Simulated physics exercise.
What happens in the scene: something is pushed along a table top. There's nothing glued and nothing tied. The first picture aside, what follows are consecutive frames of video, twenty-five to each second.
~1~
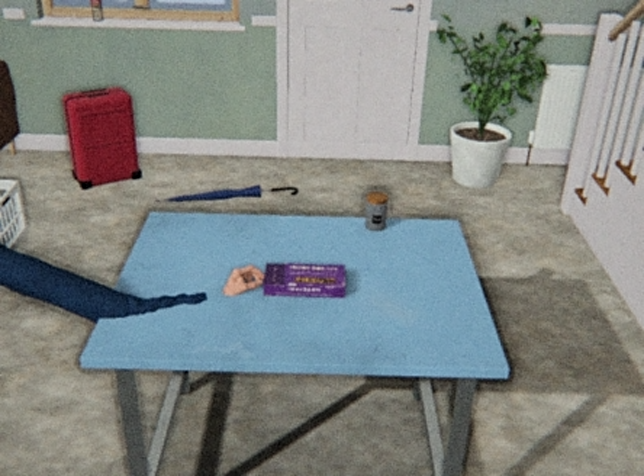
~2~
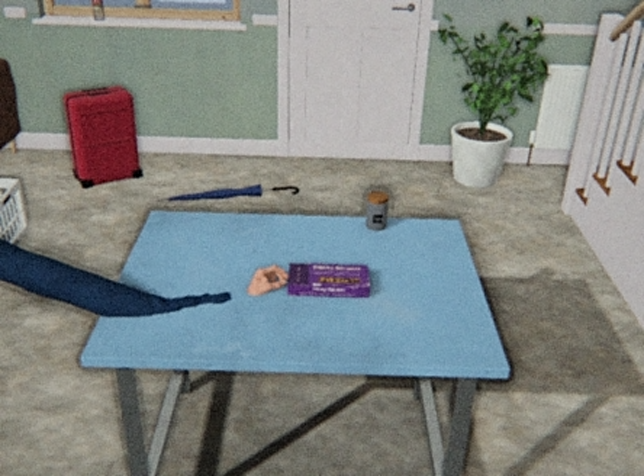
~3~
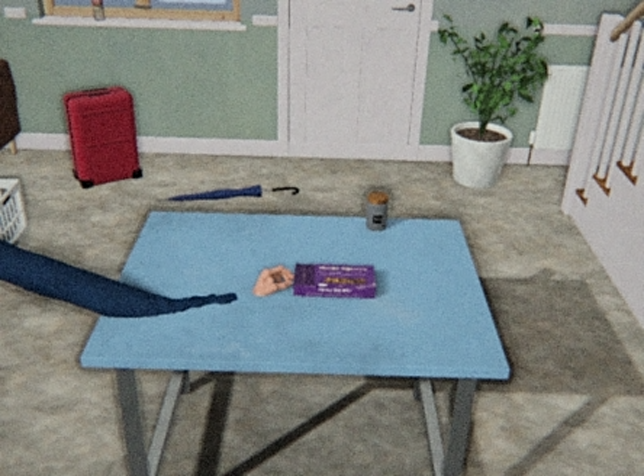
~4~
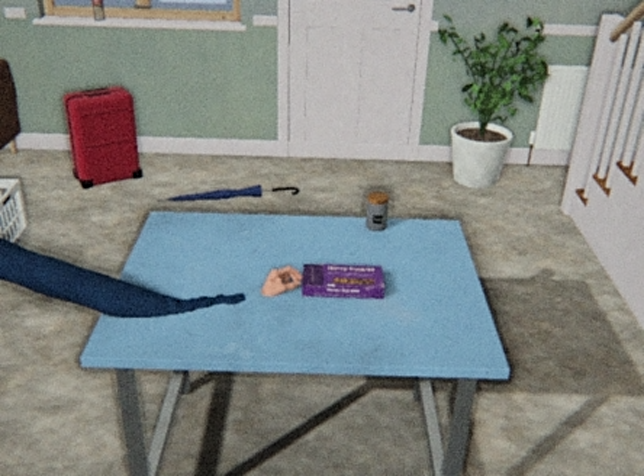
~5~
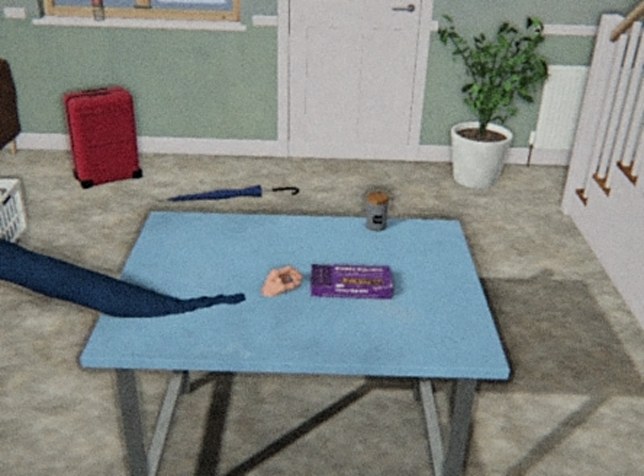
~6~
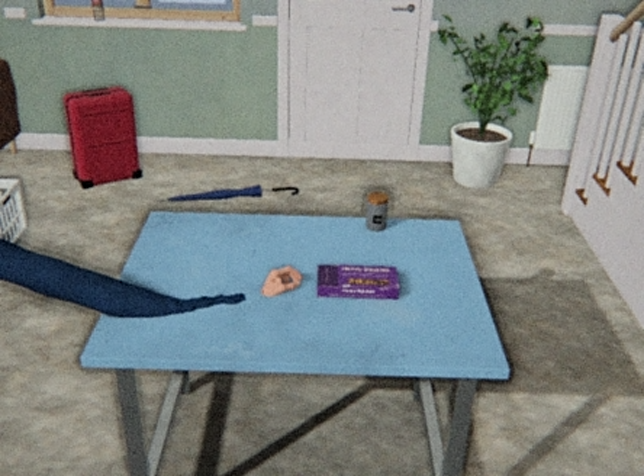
In a room with a red suitcase, a potted plant and a white door, a hand at the end of a dark blue sleeve pushes a purple packet rightward across a light blue table. The hand then stays still as the packet slides slightly farther right, opening a small gap.
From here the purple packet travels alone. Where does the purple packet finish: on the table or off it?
On the table.
Then, 0.10 s later than the last frame, purple packet moved a little near (365, 282).
Then, 0.40 s later than the last frame, purple packet resting near (365, 282).
When it is over, moved from the start, purple packet. End places, in pixels of the last picture, purple packet near (365, 282).
